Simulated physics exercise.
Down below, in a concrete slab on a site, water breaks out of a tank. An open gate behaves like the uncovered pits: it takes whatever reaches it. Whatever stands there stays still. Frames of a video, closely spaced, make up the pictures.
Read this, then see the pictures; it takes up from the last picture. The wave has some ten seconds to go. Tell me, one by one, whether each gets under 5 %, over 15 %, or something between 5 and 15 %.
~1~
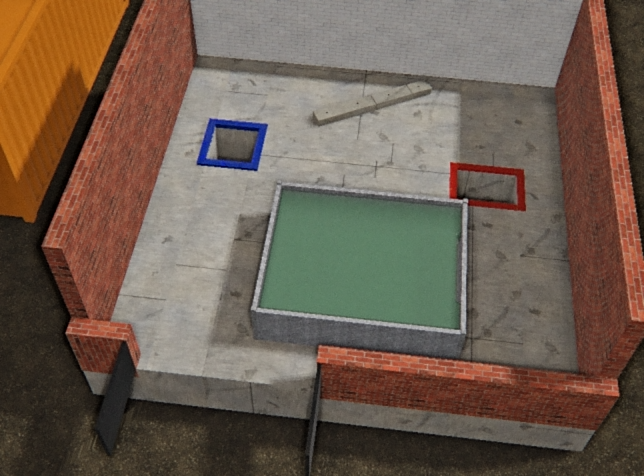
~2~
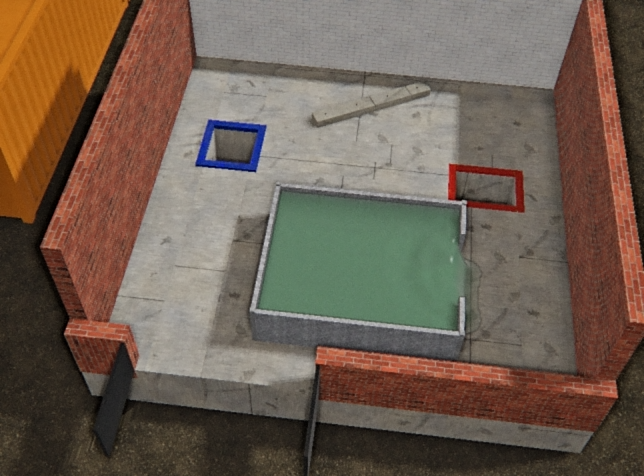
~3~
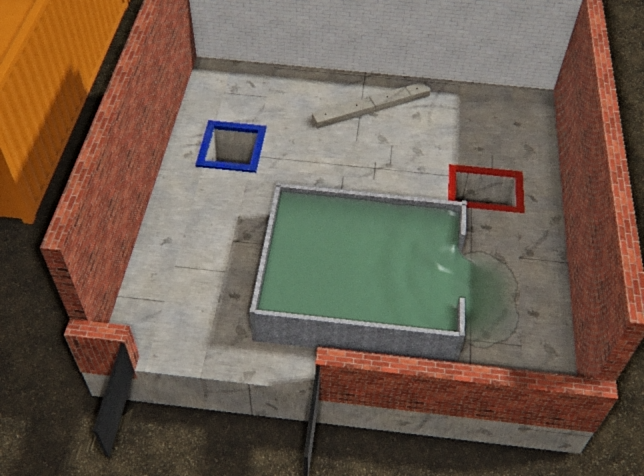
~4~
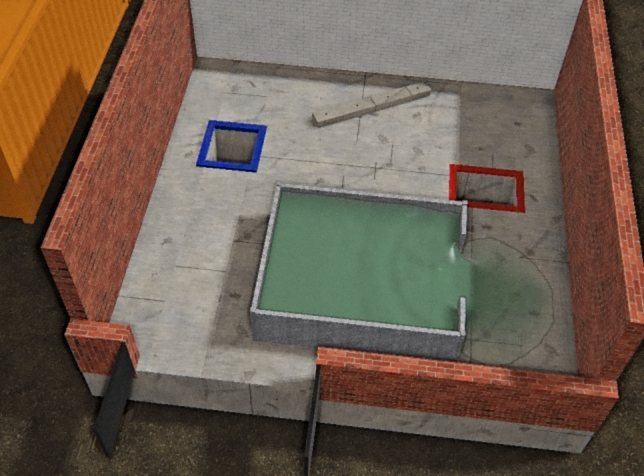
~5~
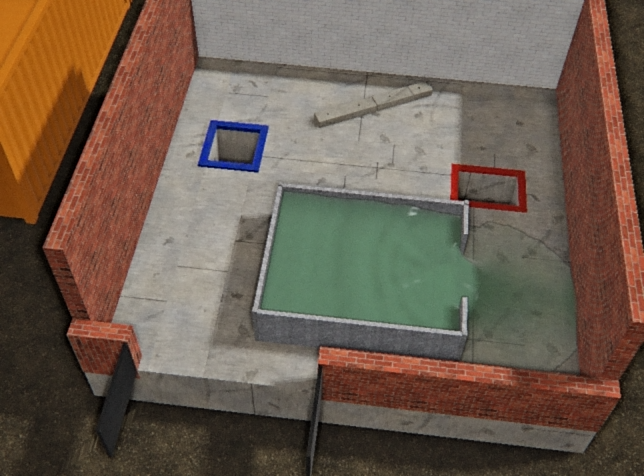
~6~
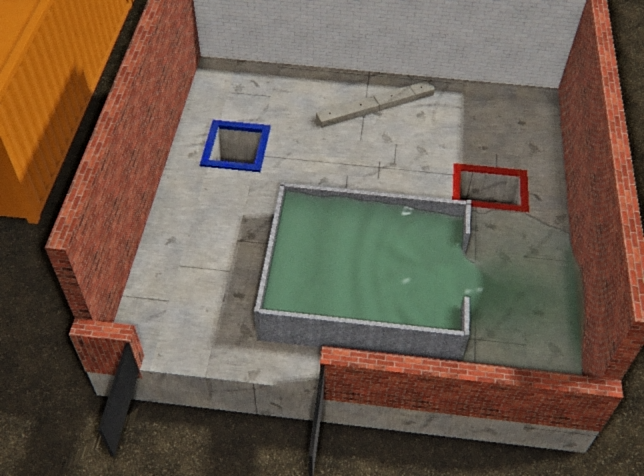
The gate swallows five to fifteen per cent; the blue pit swallows below five per cent; the red pit swallows beyond fifteen per cent.
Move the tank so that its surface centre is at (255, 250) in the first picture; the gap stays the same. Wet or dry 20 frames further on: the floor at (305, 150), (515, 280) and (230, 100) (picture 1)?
Location one: Bone dry; location two: Soaked; location three: Bone dry.
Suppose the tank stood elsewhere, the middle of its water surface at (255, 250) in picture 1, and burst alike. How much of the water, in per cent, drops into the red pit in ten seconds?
Within ten seconds the red pit takes 25 percent of the total.
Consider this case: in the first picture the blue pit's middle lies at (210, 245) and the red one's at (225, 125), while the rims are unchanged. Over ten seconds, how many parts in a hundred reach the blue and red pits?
Split: Blue 0 %, red 6 %.
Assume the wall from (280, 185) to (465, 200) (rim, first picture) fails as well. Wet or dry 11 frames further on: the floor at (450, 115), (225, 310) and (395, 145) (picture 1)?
Result, in sequence: Inundated; untouched by the flood; inundated.
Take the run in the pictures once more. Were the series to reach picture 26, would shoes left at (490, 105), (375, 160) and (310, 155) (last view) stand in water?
First swamped, then spared, then spared.
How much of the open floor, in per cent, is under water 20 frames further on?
Roughly 40 per cent.
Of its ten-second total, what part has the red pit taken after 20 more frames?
Near 25 in a hundred.
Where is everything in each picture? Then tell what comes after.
In the first picture, still water in the tank at (365, 256).
In the second picture, water pours out at (456, 284) and has run to (468, 329).
In the third picture, the front is at (507, 331), out from the gap at (455, 286).
In the fourth picture, water pours out at (456, 286) and has run to (546, 324).
In the fifth picture, water pours out at (458, 285) and has run to (575, 341).
In the sixth picture, the front is at a hidden place, out from the gap at (460, 285).
A moment on, water covers 15 % of the floor; the gate 0 %, the blue pit 0 %, the red pit 0 %.
Next, water covers 25 % of the floor; the gate 0 %, the blue pit 0 %, the red pit 1 %.
Then, water covers 40 % of the floor; the gate 0 %, the blue pit 0 %, the red pit 4 %.
Later, water covers 75 % of the floor; the gate 4 %, the blue pit 0 %, the red pit 10 %.
In the end, water covers 95 % of the floor; the gate 9 %, the blue pit 0 %, the red pit 18 %.
